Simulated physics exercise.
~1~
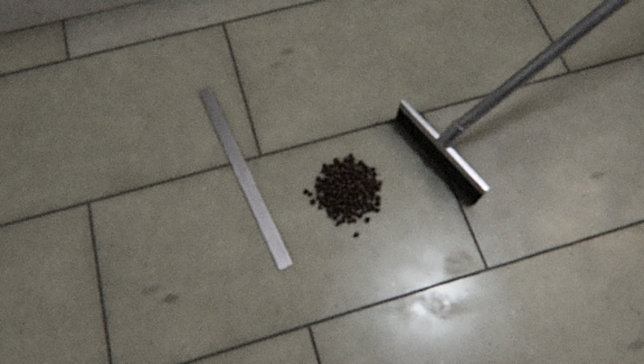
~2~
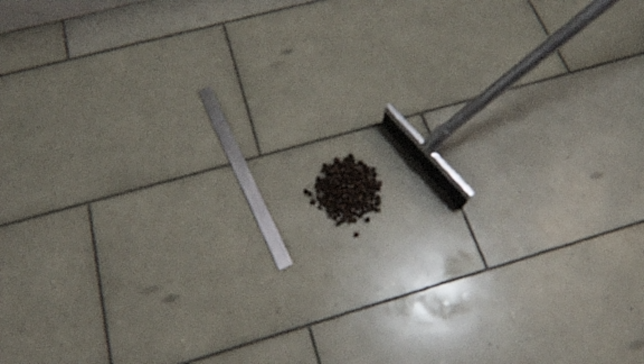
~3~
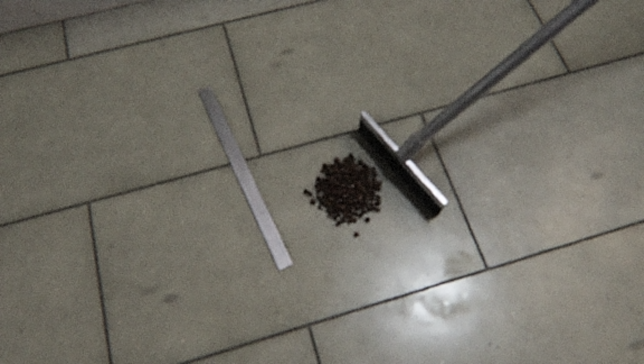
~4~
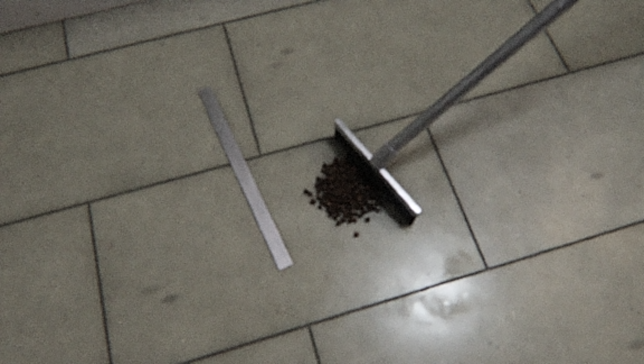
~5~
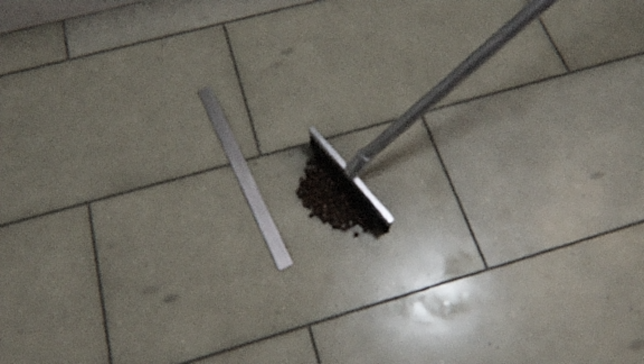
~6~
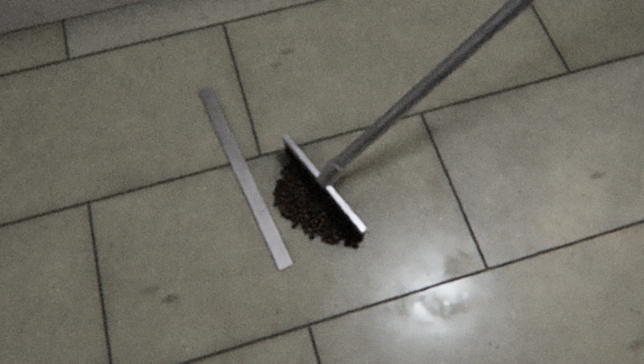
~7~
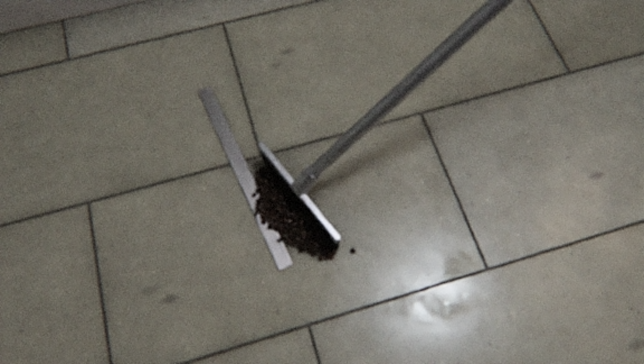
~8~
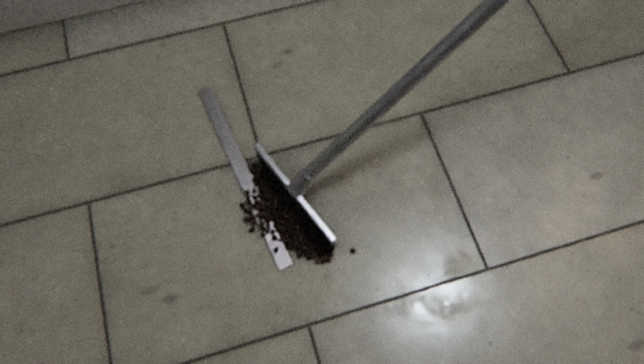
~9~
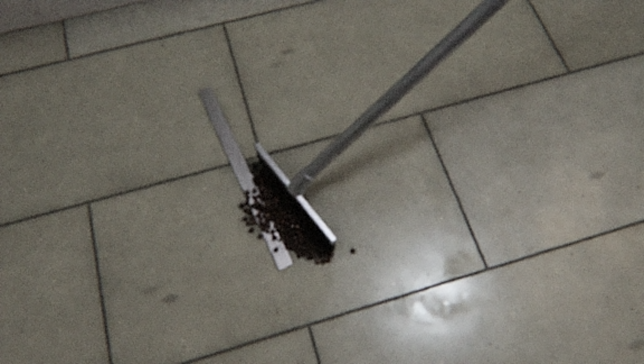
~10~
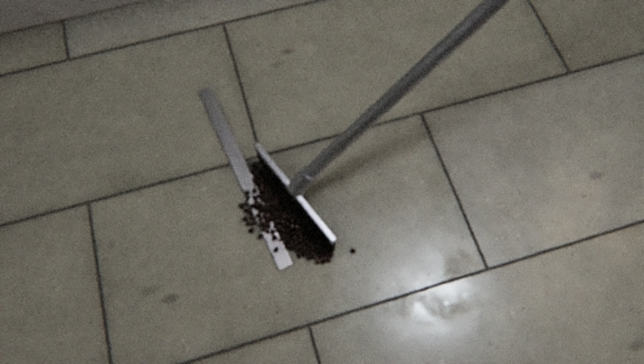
A squeegee slides left, pushing spilt coffee beans partly over a flat metal strip, then stops.
